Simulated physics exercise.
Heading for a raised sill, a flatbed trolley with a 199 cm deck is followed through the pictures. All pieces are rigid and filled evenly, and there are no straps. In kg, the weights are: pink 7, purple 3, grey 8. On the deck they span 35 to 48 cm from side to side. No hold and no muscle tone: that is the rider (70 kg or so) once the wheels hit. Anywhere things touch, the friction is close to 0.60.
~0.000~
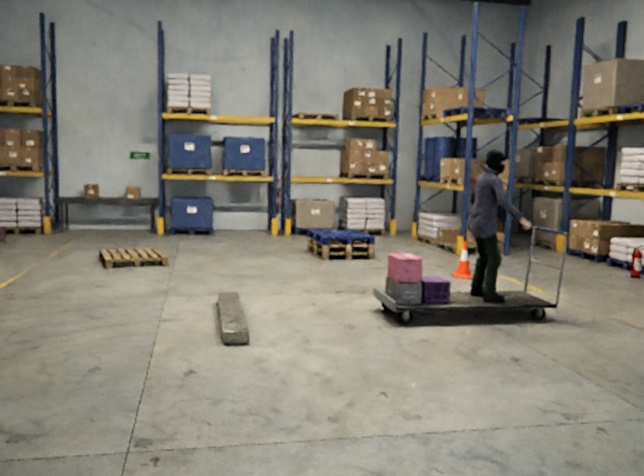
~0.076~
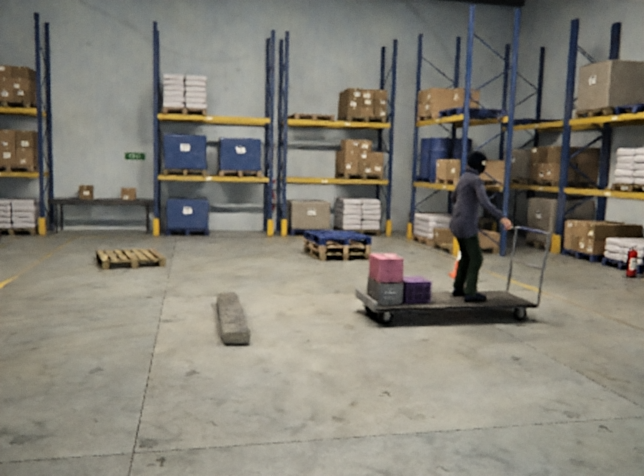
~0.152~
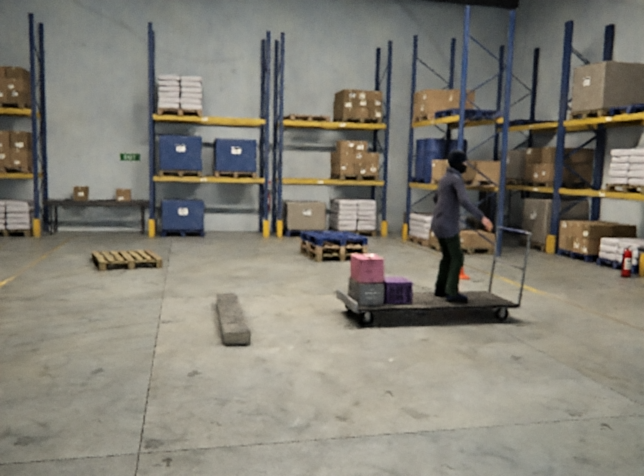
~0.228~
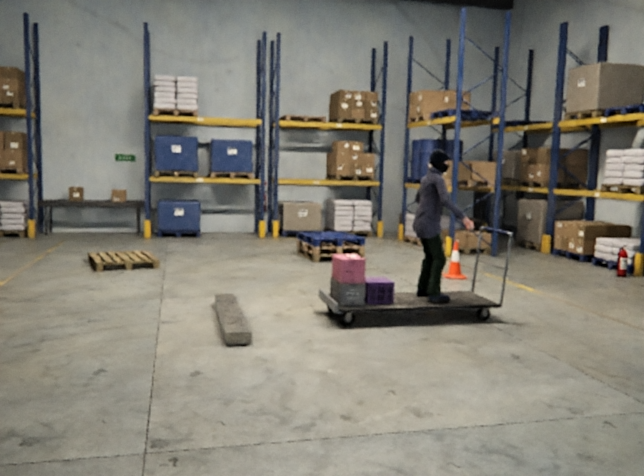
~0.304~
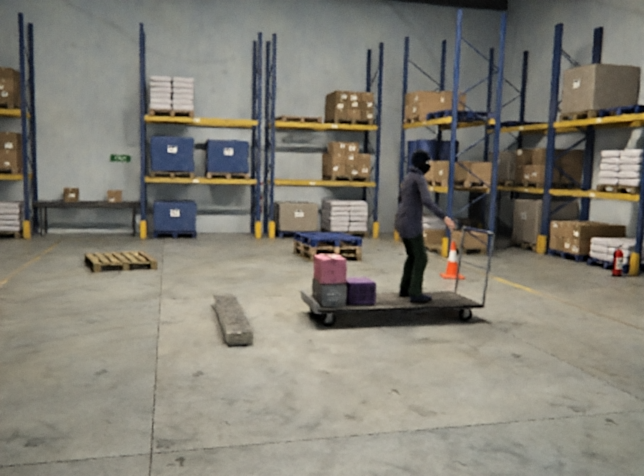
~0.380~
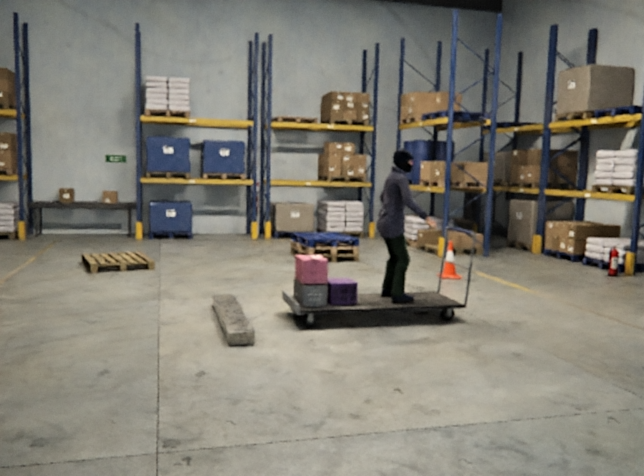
A flatbed trolley carrying a standing figure in dark clothing and three crates rolls leftward across a warehouse floor past shelving.
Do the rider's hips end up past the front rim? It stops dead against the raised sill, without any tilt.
My bet is it gets over the edge.
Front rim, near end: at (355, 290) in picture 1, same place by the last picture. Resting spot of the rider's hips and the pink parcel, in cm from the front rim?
Hips: 10 cm behind; pink: 90 cm past.
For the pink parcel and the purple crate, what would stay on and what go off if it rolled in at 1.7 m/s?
Lab note: Pink - leaves the load, purple - remains loaded.
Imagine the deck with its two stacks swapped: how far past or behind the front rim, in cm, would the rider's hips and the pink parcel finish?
The hips would end 40 past the front rim, and the pink one 10 past it.
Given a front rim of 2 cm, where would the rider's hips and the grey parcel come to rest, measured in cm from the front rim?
Rest positions from the front rim: Hips 30 cm past; grey 10 cm behind.
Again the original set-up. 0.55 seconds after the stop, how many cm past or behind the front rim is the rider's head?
About 20 cm past the front rim.
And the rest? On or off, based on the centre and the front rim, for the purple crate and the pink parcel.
Result - purple: Stays; pink: Goes over.
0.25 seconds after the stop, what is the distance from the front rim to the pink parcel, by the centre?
Its centre is around 35 cm past the front rim.
After 0.59 s the deck stops.
After 1.14 s the rider's hips are 13 cm past the rim, near (224, 277) in the last picture's view.
After 1.59 s the rider's hips are 33 cm past the rim, near (205, 314) in the last picture's view.
At rest, 4.6 s, past the rim, pink parcel and the rider's hips; behind it, purple crate and grey parcel.
